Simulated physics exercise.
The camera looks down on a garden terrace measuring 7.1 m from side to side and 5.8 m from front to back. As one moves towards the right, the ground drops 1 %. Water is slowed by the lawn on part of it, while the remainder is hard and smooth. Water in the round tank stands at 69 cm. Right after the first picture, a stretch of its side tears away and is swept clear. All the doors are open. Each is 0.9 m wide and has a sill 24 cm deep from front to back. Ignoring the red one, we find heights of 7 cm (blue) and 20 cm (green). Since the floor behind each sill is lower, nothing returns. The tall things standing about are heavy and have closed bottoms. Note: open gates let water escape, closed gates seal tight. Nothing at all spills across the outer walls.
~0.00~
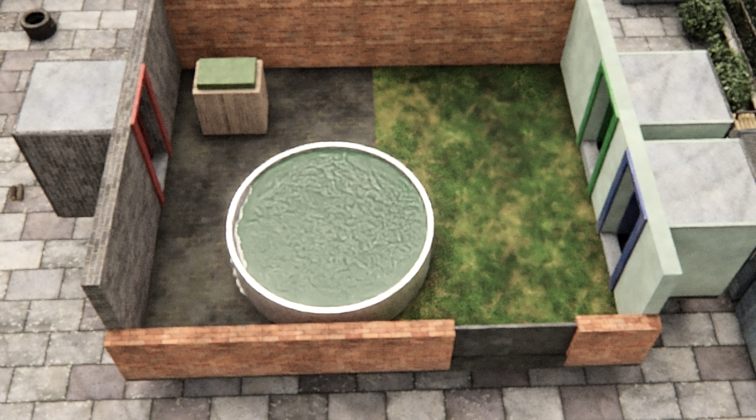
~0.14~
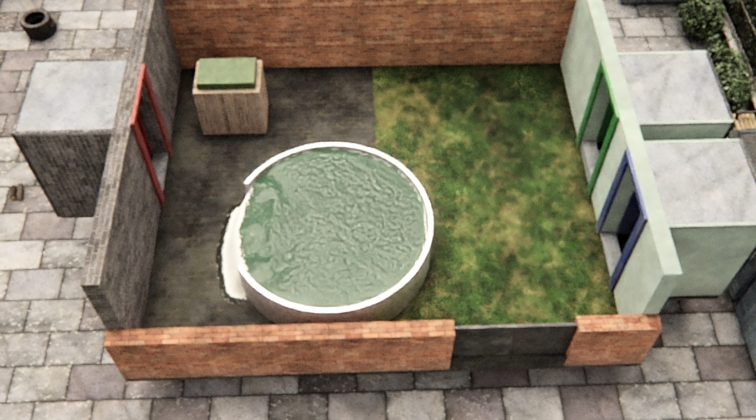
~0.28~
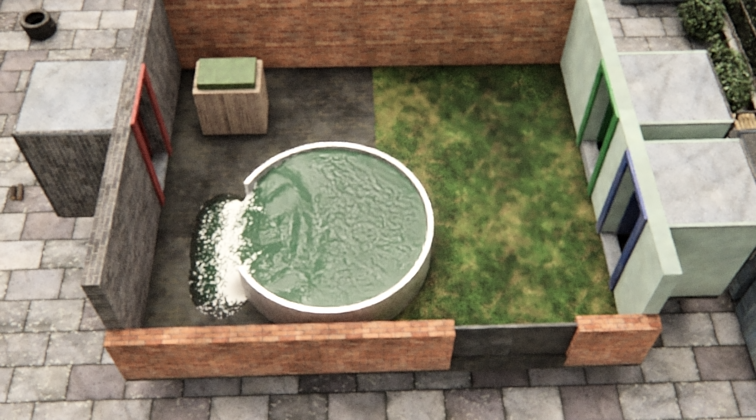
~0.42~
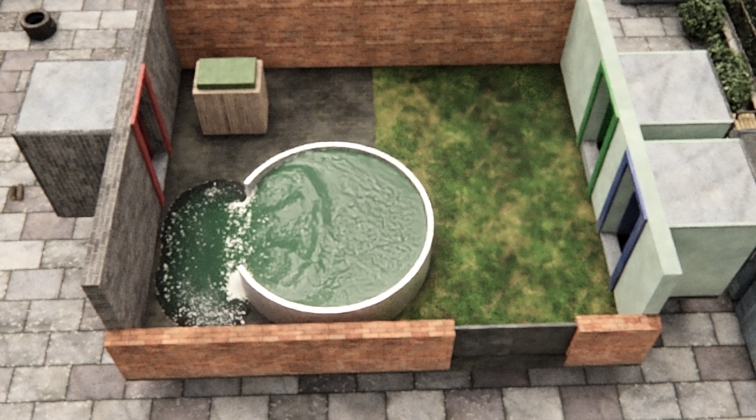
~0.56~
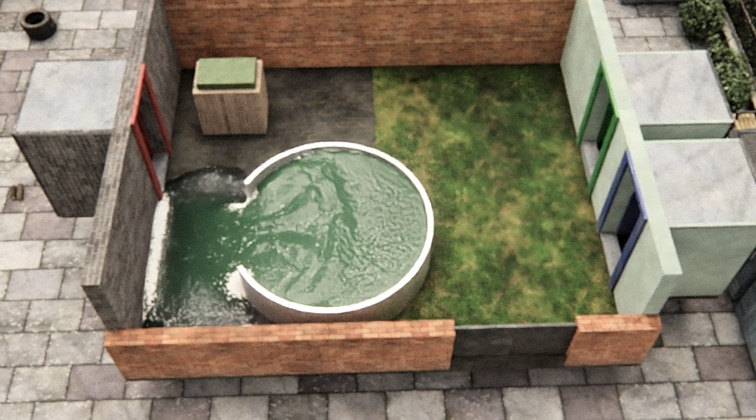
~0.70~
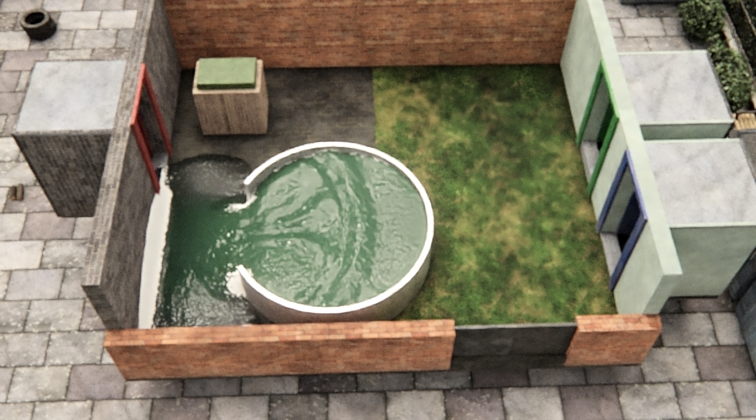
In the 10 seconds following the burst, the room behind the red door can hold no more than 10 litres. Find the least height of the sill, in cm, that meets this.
The sill would need to be roughly 25 cm high.
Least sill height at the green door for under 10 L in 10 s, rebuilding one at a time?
For green: Close to 11.0 cm.
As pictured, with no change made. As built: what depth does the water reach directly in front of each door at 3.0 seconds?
Door depths (cm): Blue = 0, green = 0, red = 19.
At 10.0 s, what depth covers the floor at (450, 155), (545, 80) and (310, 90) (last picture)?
Depths of roughly 7 cm, 16 cm and 5 cm, in that order.
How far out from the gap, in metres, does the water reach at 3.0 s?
About 4.2 m.
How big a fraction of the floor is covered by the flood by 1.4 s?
Wet: Close to 15 %.
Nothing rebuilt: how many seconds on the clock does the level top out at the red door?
Some 1.8 s, more or less.
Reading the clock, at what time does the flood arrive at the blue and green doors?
Blue at 5.0 s, green at 7.0 s.
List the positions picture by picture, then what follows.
The round tank at (330, 224) is whole and still, 69 cm deep; the red door at (152, 138) is dry, in the first frame.
Water pours out at (236, 242) and has run 0.3 m, to a hidden place; about 8 cm deep outside, 69 cm at the back, in the second frame.
The gap is at (237, 244), the front 0.8 m out at (201, 217); the back of the round tank holds 69 cm, in the third frame.
Water pours out at (237, 245) and has run 1.2 m, to (172, 215); about 8 cm deep outside, 69 cm at the back, in the fourth frame.
Water pours out at (237, 246) and has run 1.6 m, to (165, 188); about 8 cm deep outside, 69 cm at the back, in the fifth frame.
The gap is at (237, 246), the front 1.8 m out at a hidden place; the back of the round tank holds 69 cm; water is at the red door at (152, 138), in the sixth frame.
After 1.4 s water covers 15 % of the floor, deepest (52 cm) near (177, 258); 21 cm at the red door, 18 litres in over its 9 cm sill.
After 3.0 s water covers 40 % of the floor, deepest (56 cm) near (315, 338); 19 cm at the red door, 105 litres in over its 9 cm sill.
After 10.0 s water covers 100 % of the floor, deepest (17 cm) near (559, 71); 14 cm at the red door, 245 litres in over its 9 cm sill.
At the red door as built, the water arrived by 0.7 s and peaked near 22 cm at 1.8 s.
Run again over the same 10 s with other heights there, 23 litres in over 21.5 cm, 2 litres over 29.5 cm. The limit of 10 litres is kept from about 25 cm up.
